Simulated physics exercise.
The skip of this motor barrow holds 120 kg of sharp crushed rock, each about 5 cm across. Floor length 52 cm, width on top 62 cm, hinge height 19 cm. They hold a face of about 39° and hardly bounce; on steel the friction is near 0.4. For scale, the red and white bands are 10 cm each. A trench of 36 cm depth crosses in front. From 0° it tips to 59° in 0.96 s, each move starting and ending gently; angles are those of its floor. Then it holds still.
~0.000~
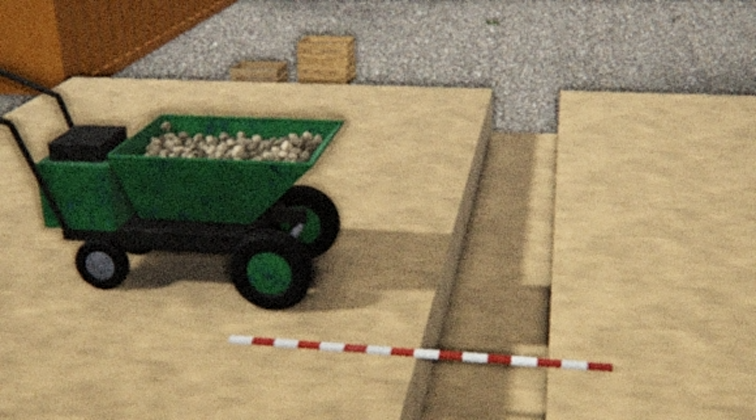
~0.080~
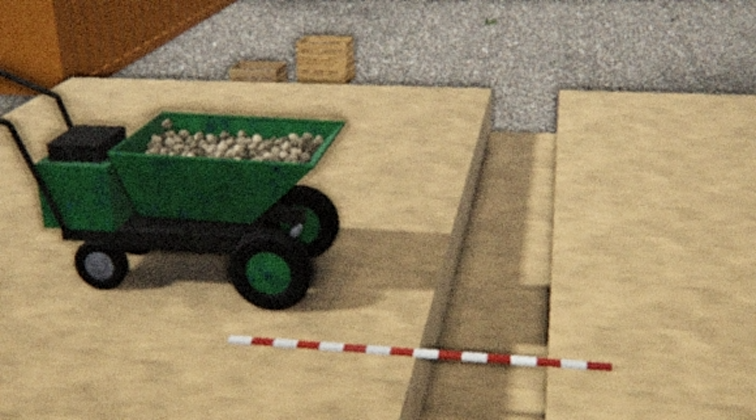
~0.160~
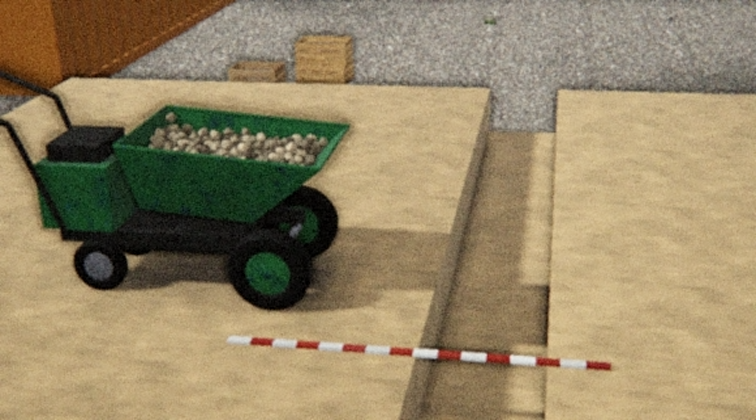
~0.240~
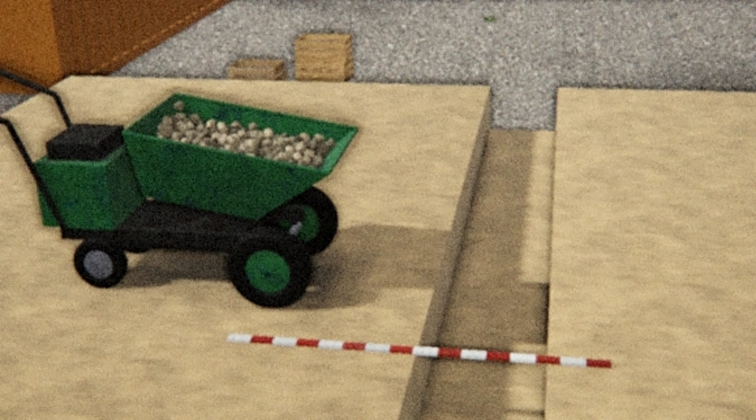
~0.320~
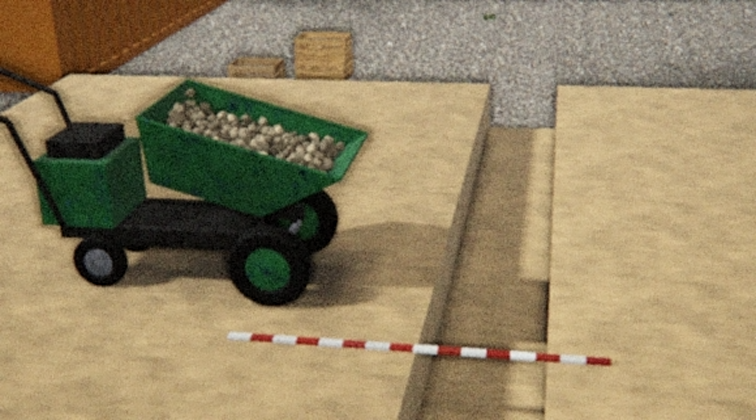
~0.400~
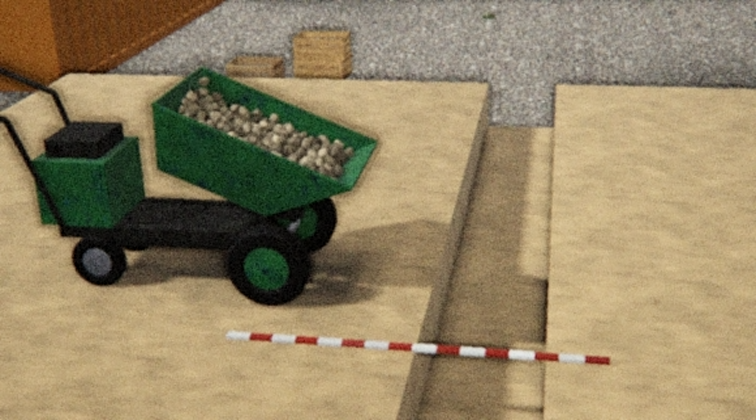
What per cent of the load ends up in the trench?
Roughly 51 per cent ends in the trench.
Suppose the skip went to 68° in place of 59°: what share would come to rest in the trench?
Then about 90 per cent.
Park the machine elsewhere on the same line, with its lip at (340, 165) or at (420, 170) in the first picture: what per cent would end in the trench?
Near 60 per cent from the first place, 50 from the second.
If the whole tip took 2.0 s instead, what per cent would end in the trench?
Then about 40 per cent.
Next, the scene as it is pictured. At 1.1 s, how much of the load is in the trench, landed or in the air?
About 0 per cent by then.
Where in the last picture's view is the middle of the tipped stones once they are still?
Around (470, 347).
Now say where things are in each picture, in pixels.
The skip is at 0°, its lip at (313, 165); the top of the load is at (267, 141), in the first frame.
Lip at (314, 166), floor tilted 1°, highest stones at (230, 140); the stones move at 0.2 m/s on average, in the second frame.
Lip at (320, 170), floor tilted 4°, highest stones at (186, 134); the stones move at 0.4 m/s on average, in the third frame.
The skip is at 9°, its lip at (330, 173); the top of the load is at (181, 121); the stones move at 0.6 m/s on average, in the fourth frame.
The skip is at 15°, its lip at (341, 180); the top of the load is at (188, 109); the stones move at 0.7 m/s on average, in the fifth frame.
The skip is at 22°, its lip at (352, 189); the top of the load is at (199, 98); the stones move at 0.8 m/s on average, in the sixth frame.
After 0.7 s the floor is at 50°; 100 % in the skip; the foremost stones are at (374, 211).
After 1.1 s the floor is at 59°; 93 % in the skip, 6 % short of the trench, 1 % in the trench; the foremost stones are at (442, 276).
After 1.4 s the floor is at 59°; 64 % in the skip, 8 % short of the trench, 28 % in the trench; the foremost stones are at (521, 351).
After 3.4 s the floor is at 59°; 38 % in the skip, 11 % short of the trench, 51 % in the trench; the foremost stones are at (542, 347).
